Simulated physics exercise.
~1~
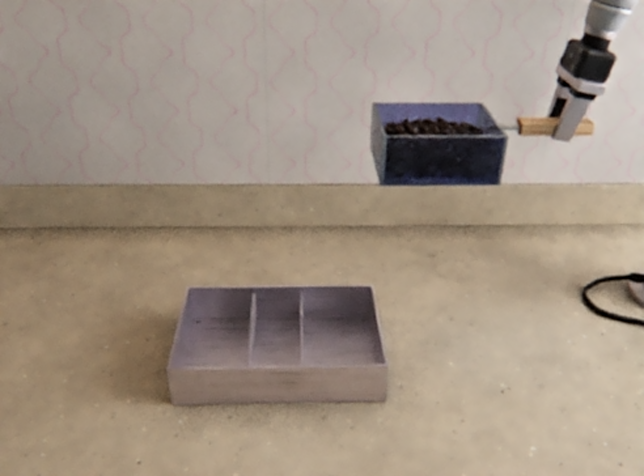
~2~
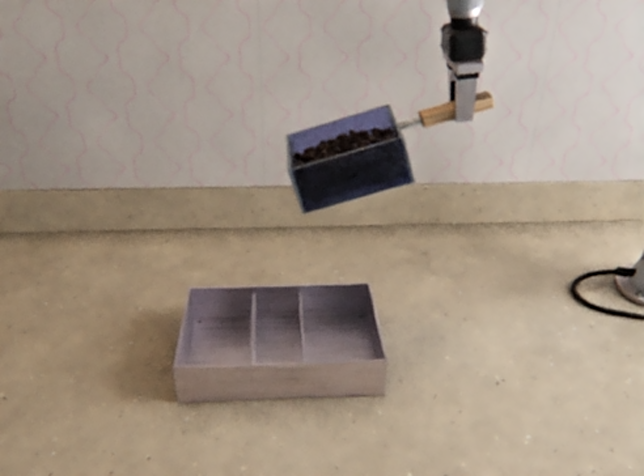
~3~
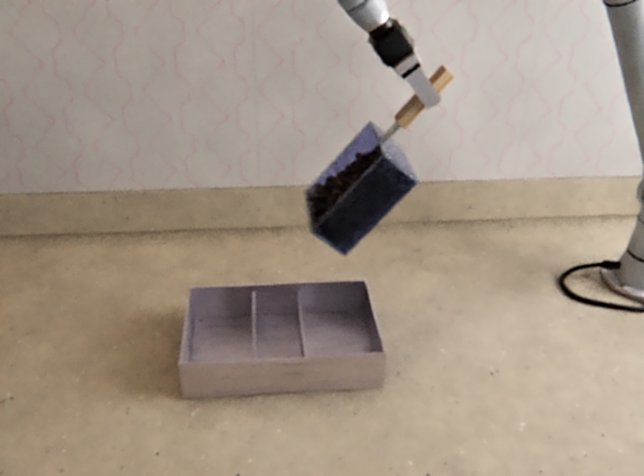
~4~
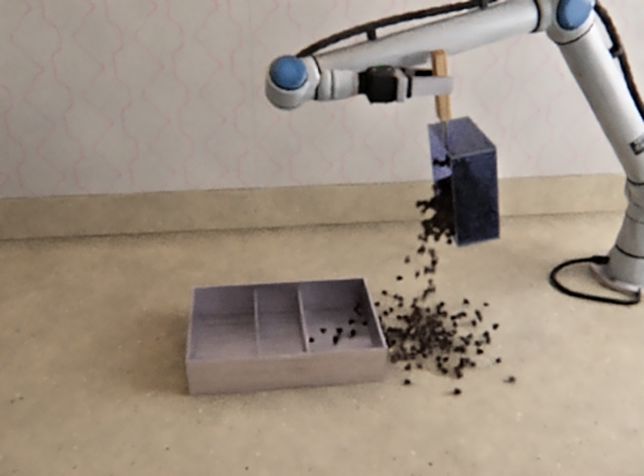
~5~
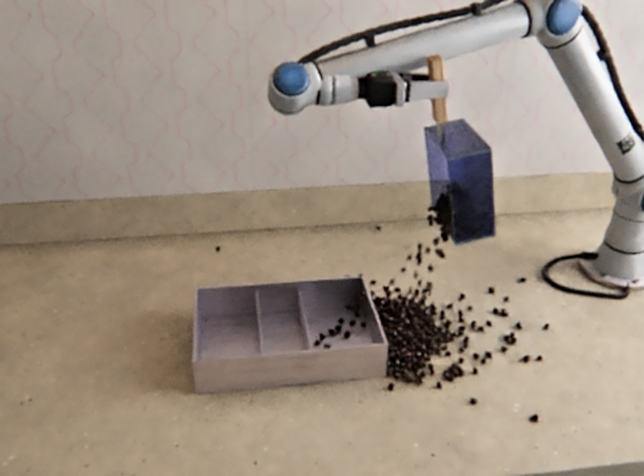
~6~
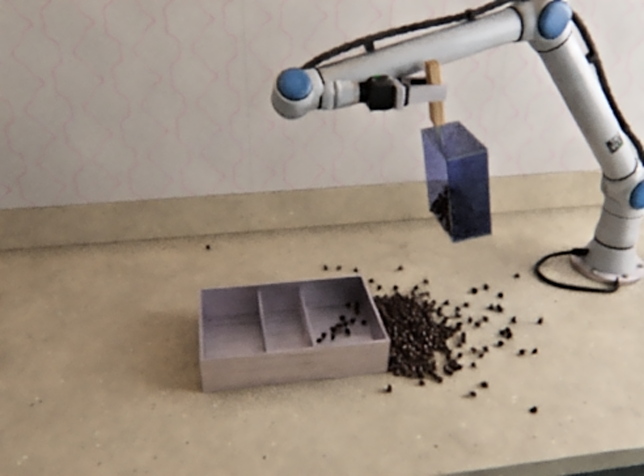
A robot arm tips a box of dark beans, spilling most beside the divided crate.
